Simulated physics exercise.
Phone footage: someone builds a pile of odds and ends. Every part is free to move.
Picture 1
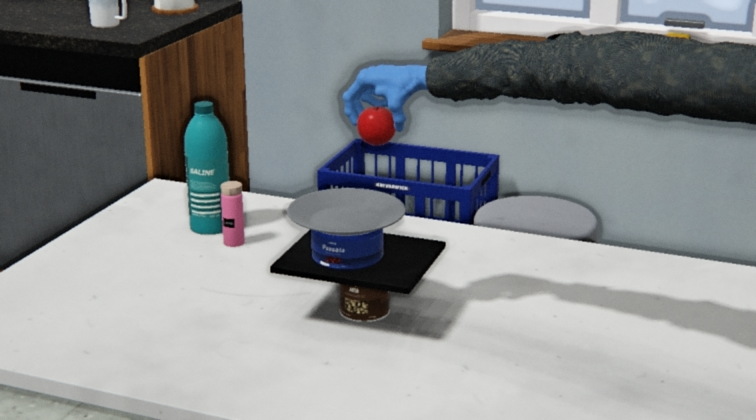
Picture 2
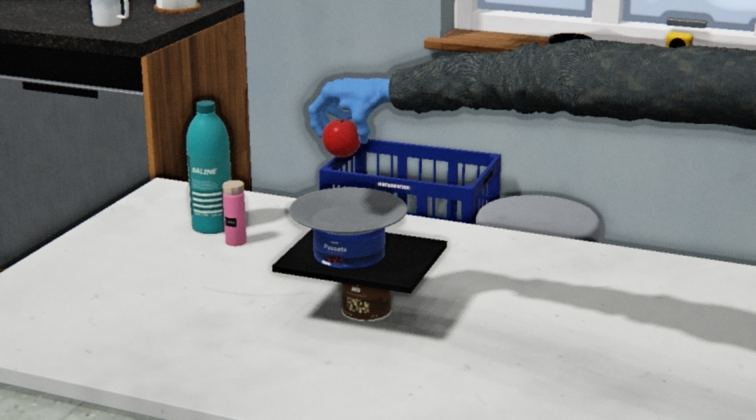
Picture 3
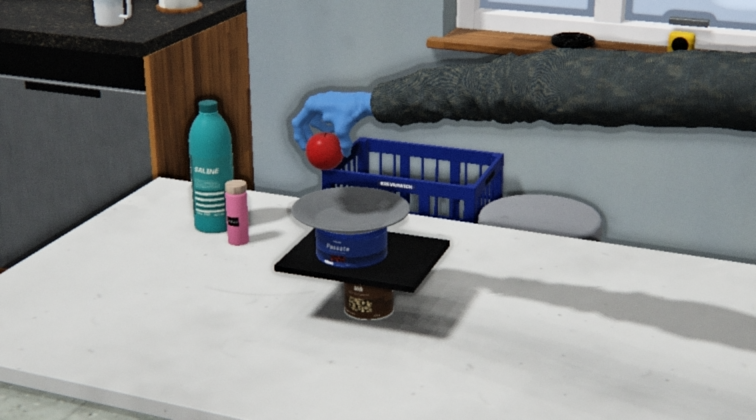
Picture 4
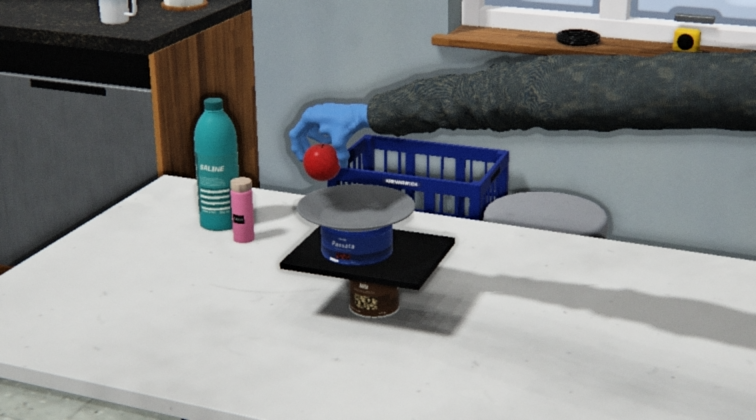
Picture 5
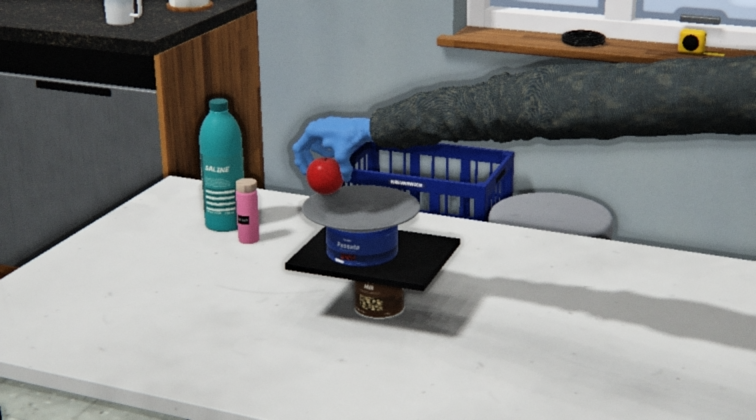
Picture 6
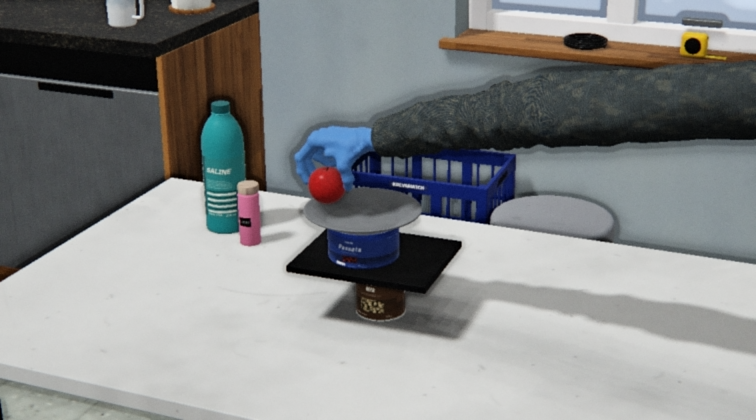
The clip shows a blue-gloved hand lowering a red apple, moving left and then down to the left side of a gray dish atop a blue tub, black board and brown can, beside teal and pink containers on a white table.
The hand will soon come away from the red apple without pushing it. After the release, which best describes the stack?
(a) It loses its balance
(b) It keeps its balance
The answer is b.
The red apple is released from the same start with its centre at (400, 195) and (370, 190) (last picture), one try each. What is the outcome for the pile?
So the first time it does not fall and the second time it does not fall.
Then, 0.20 s after the last picture, nothing has stirred.
Then, 1.00 s after the last picture, red apple resting near (326, 186).
At rest, all 7 in place. Seen from the same camera at the end, red apple near (326, 186). The pile keeps its balance.
